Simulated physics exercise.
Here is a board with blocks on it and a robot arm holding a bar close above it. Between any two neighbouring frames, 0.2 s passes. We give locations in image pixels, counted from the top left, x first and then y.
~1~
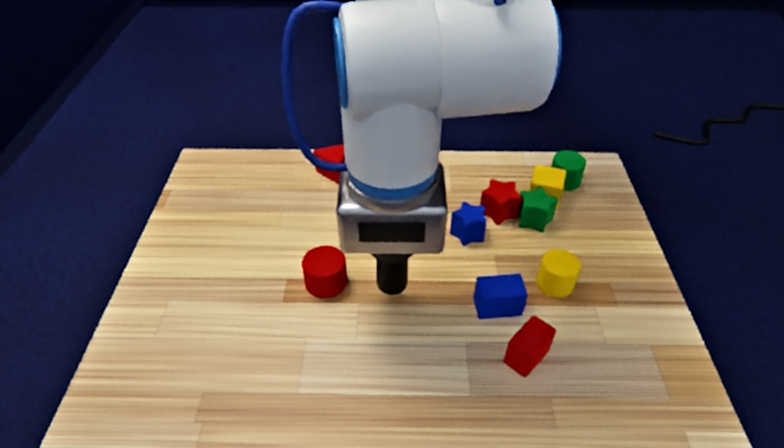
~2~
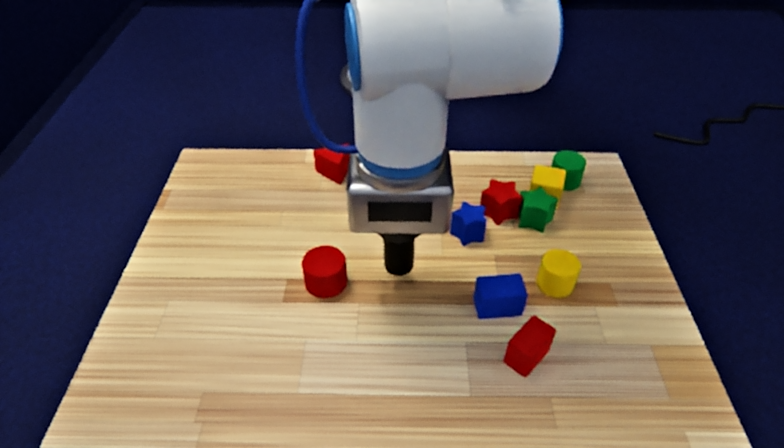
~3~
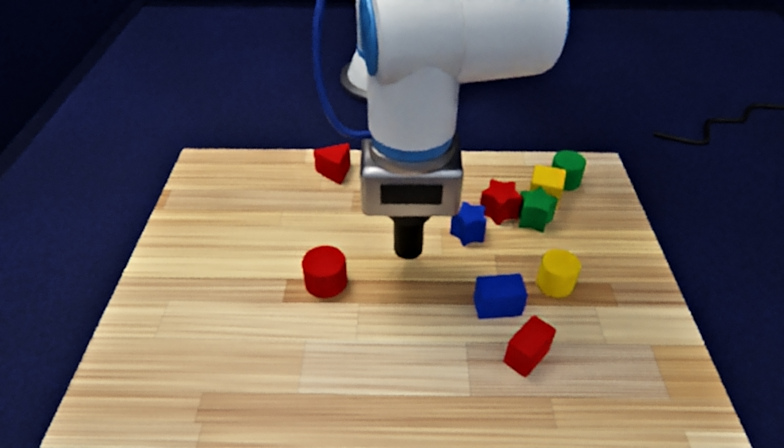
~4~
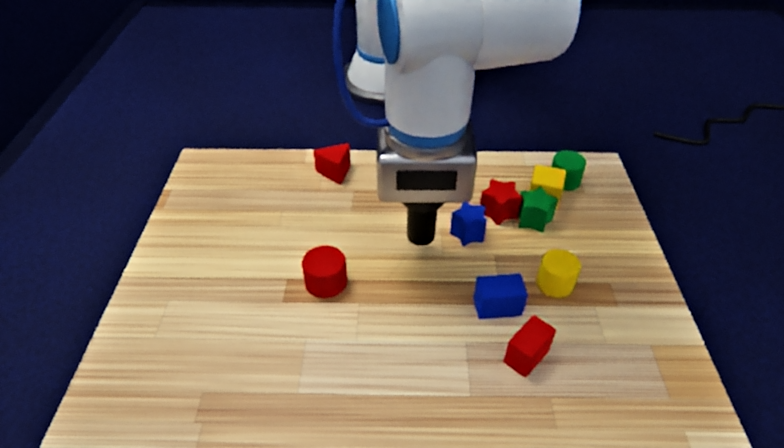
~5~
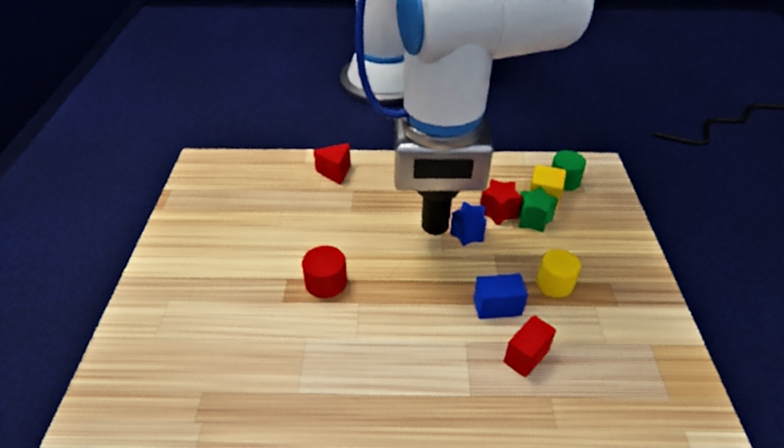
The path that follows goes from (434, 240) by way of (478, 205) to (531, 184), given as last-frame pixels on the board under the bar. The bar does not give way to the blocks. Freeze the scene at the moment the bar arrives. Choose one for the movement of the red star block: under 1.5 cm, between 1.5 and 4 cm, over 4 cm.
I reckon it covers between 1.5 and 4 cm.
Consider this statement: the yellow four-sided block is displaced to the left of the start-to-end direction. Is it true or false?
False.
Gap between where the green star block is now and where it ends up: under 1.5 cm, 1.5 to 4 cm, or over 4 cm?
It travels between 1.5 and 4 cm.
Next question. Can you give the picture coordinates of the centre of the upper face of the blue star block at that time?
My best guess is (487, 206).
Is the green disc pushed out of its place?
I believe not.
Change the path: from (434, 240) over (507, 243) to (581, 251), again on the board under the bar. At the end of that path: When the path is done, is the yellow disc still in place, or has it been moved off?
In the end it has not been moved.
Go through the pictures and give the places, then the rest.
The first picture shows bar tip (392, 284); block tops, blue star block (471, 212); red star block (502, 190); green star block (539, 198); yellow four-sided block (549, 175); green disc (570, 159).
The second picture shows bar (399, 266); blocks unchanged.
The third picture shows bar (408, 250); blocks unchanged.
The fourth picture shows bar (421, 237); blocks unchanged.
The fifth picture shows bar (435, 227); blue star block (471, 212); red star block (502, 190); green star block (539, 198); yellow four-sided block (549, 175); green disc (570, 159).
What follows on the original path. One third of the way, bar (464, 201); blue star block (486, 206), turned 75° clockwise.
Two thirds of the way, bar (497, 183); blue star block (487, 206), turned 90° clockwise; red star block (521, 188), turned 15° clockwise; green star block (552, 200), turned 20° clockwise; yellow four-sided block (553, 177).
At the end, bar (534, 171); blue star block (487, 206), turned 90° clockwise; red star block (527, 186), turned 55° clockwise; green star block (555, 202), turned 15° clockwise; yellow four-sided block (561, 180), turned 25° anticlockwise; green disc in place.
